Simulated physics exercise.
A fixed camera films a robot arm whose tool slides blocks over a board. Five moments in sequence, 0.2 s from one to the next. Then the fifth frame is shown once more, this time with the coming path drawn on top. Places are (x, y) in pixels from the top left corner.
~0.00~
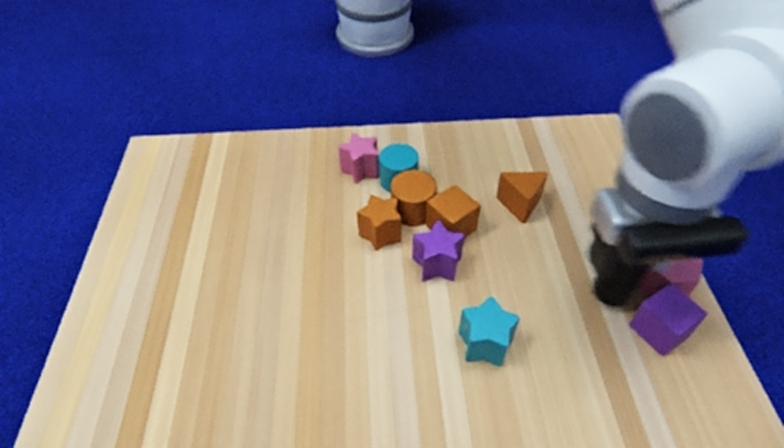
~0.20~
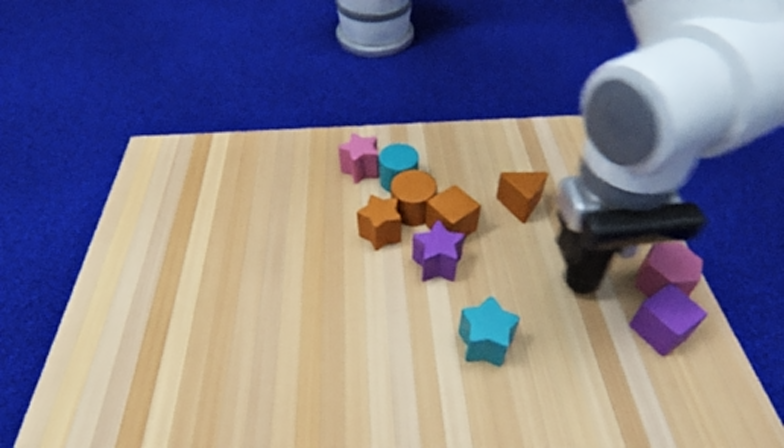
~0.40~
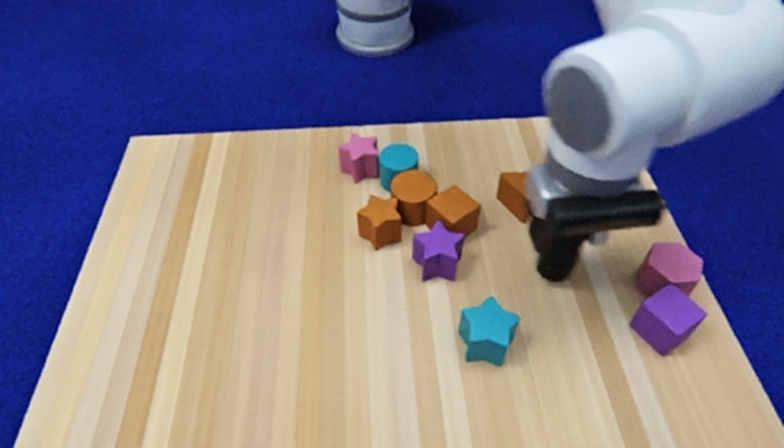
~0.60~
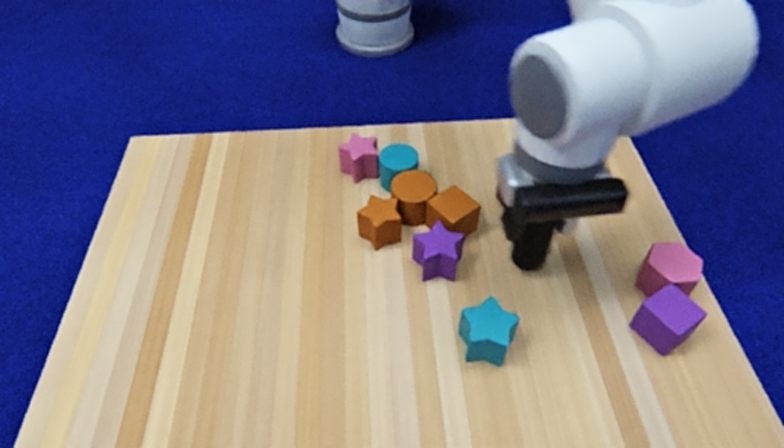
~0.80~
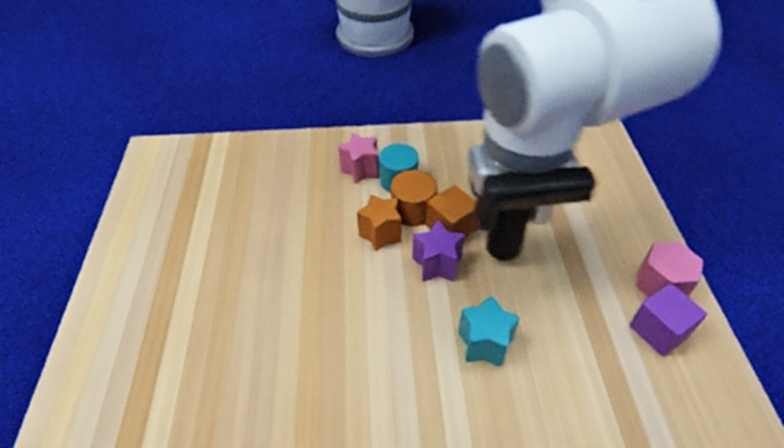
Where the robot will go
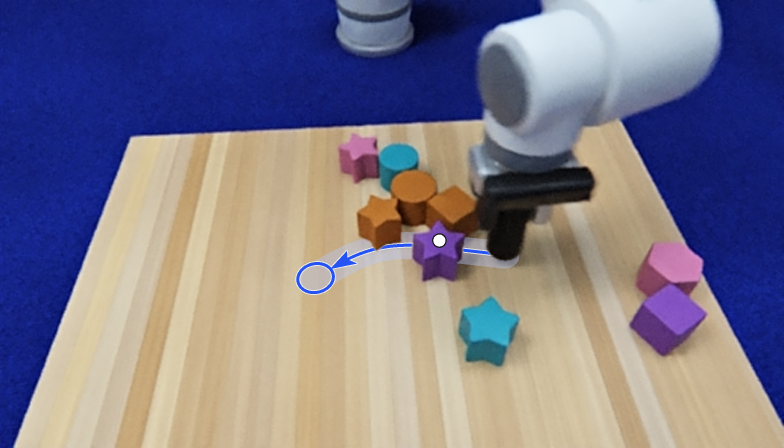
A white robot arm with a dark tool reaches in from the upper right over a striped wooden board on a blue surface, seen from above at an angle. Pink, turquoise, orange and purple blocks cluster near the upper middle, a turquoise star sits below, and pink and purple blocks lie at right. The arm glides steadily left and slightly up, passing before an orange triangle, while blocks and camera stay still.
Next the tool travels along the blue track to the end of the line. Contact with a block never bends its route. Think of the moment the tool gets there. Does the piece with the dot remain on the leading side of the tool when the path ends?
No
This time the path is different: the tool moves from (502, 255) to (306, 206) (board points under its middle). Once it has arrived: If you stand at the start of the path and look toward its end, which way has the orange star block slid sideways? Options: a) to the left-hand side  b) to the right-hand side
a (to the left-hand side)
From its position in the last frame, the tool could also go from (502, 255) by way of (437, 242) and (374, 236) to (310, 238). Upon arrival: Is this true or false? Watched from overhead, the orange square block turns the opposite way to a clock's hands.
The statement is incorrect.
Path on the board, from (502, 255) via (437, 247) and (373, 250), ending at (316, 278); the dot is on the purple star block.
The first path, step by step. One third of the way, tool at (437, 241); turquoise round block at (395, 145); orange round block at (393, 174); purple star block at (409, 248), turned 40° anticlockwise; orange square block at (422, 198).
Two thirds of the way, tool at (372, 243); orange star block at (339, 207), turned 15° clockwise; turquoise round block at (395, 138); orange round block at (381, 165); purple star block at (386, 252); orange square block at (395, 195), turned 40° clockwise.
At the end, tool at (314, 271); orange star block at (331, 207), turned 50° clockwise; turquoise round block at (395, 138); orange round block at (381, 165); purple star block at (384, 253), turned 145° anticlockwise; orange square block at (395, 195), turned 40° clockwise.
